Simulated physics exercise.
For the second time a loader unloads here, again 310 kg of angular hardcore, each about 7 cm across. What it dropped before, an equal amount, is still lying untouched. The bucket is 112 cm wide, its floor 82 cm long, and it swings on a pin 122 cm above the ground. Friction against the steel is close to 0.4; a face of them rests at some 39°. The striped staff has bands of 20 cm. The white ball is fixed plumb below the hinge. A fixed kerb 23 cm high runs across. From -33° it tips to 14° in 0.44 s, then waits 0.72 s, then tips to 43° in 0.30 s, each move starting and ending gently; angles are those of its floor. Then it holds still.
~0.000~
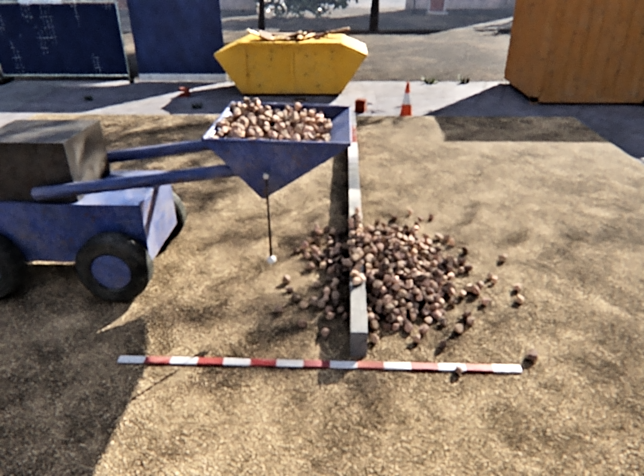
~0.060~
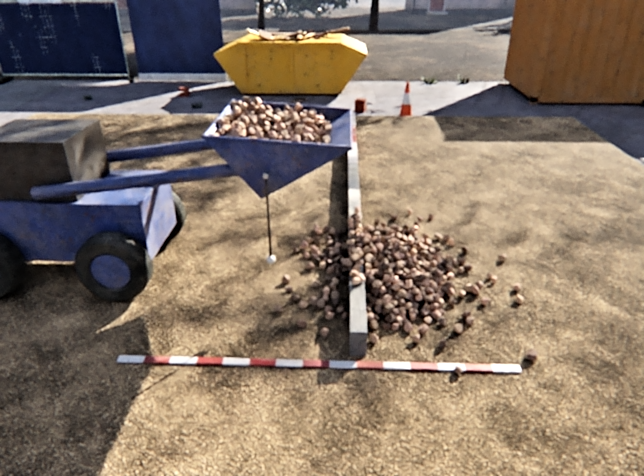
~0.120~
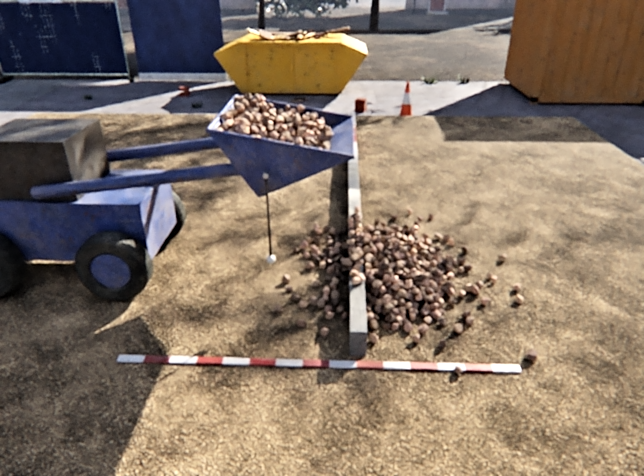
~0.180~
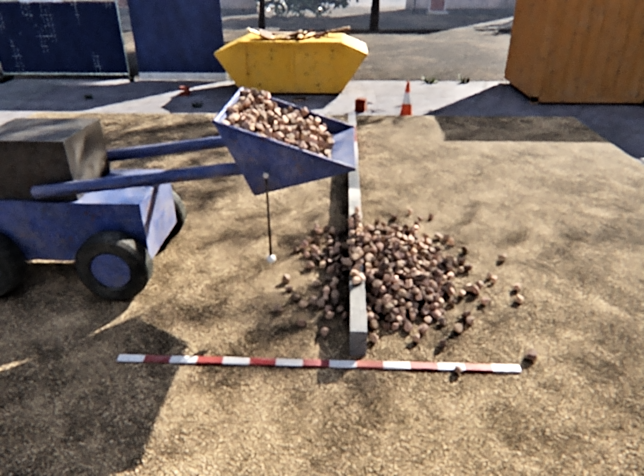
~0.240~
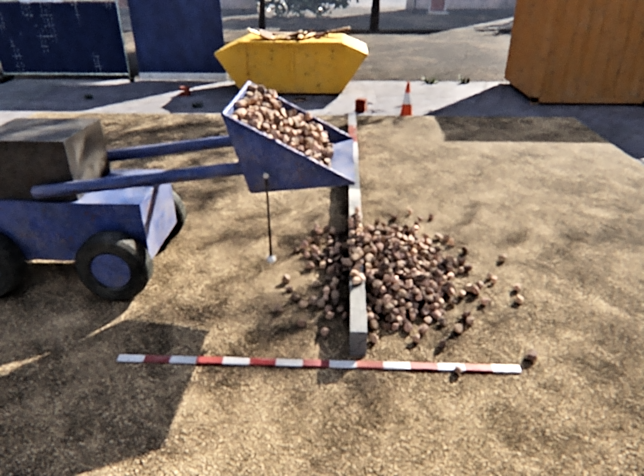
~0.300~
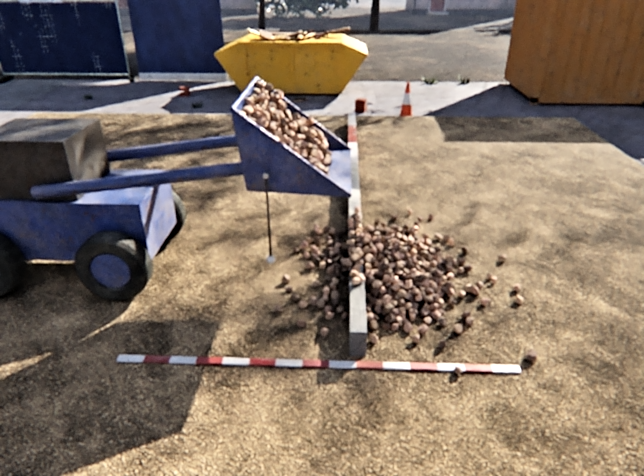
A blue wheeled loader stands at the left of a sunlit, sandy yard, seen from above at a fixed angle, with a yellow skip, an orange cone and a brown container behind. Its raised blue bucket holds brownish stones above a similar heap lying across a low kerb, behind a red-and-white staff. The bucket gradually tilts forward to the right, its back edge rising, while the stones ride inside and the heap stays still.
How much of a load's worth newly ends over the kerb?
Some 37 per cent is added.
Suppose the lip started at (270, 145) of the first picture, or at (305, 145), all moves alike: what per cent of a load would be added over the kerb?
First some 0, then 5 per cent.
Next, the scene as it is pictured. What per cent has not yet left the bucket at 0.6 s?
Roughly 100 per cent is still inside.
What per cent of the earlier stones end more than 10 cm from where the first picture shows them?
Roughly 0 per cent of them.
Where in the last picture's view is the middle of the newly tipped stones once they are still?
Near (345, 258).
After 0.4 s the floor is at 13°; in per cent of one load, 100 in the bucket, 17 on this side of the kerb, 83 over the kerb; the foremost stones are at (498, 284).
After 0.6 s the floor is at 14°; in per cent of one load, 100 in the bucket, 18 on this side of the kerb, 83 over the kerb; the foremost stones are at (498, 284).
After 1.9 s the floor is at 43°; in per cent of one load, 16 in the bucket, 78 on this side of the kerb, 106 over the kerb; the foremost stones are at (498, 284).
After 4.5 s the floor is at 43°; in per cent of one load, 0 in the bucket, 81 on this side of the kerb, 119 over the kerb; the foremost stones are at (499, 284). Net gain over the kerb, 37.
